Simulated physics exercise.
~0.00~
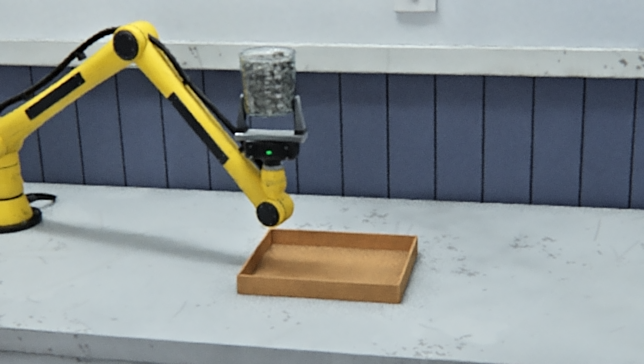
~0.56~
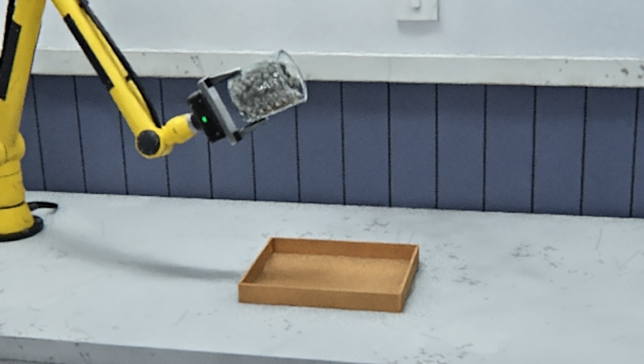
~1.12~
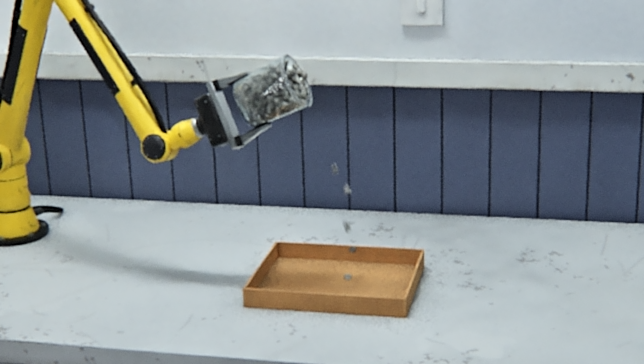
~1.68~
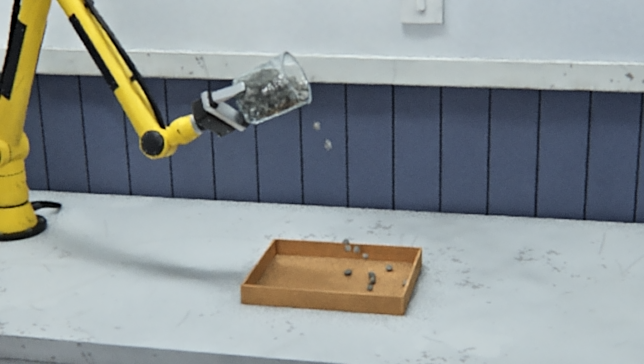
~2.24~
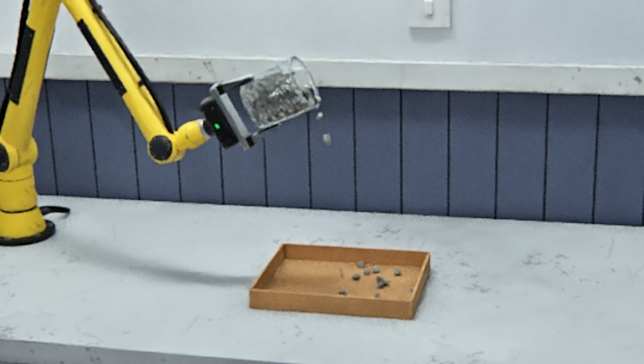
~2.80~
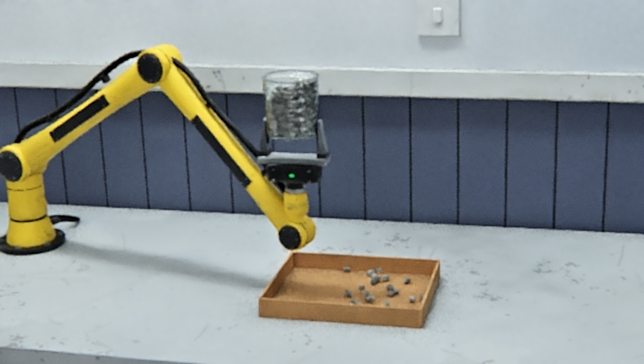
A yellow robot arm on the left of a pale, marked table top holds a clear beaker of small grey pebbles upright, seen from the front and slightly above by a gently swaying camera. A shallow brown tray sits near the middle, before a wall of blue-grey panels. The arm swings up and left, tipping the beaker towards the right. A few pebbles drop into the tray, then more follow in a thin trickle and scatter across its floor. Finally the arm returns the beaker upright, still holding most of its pebbles, while a small scattering rests in the tray.
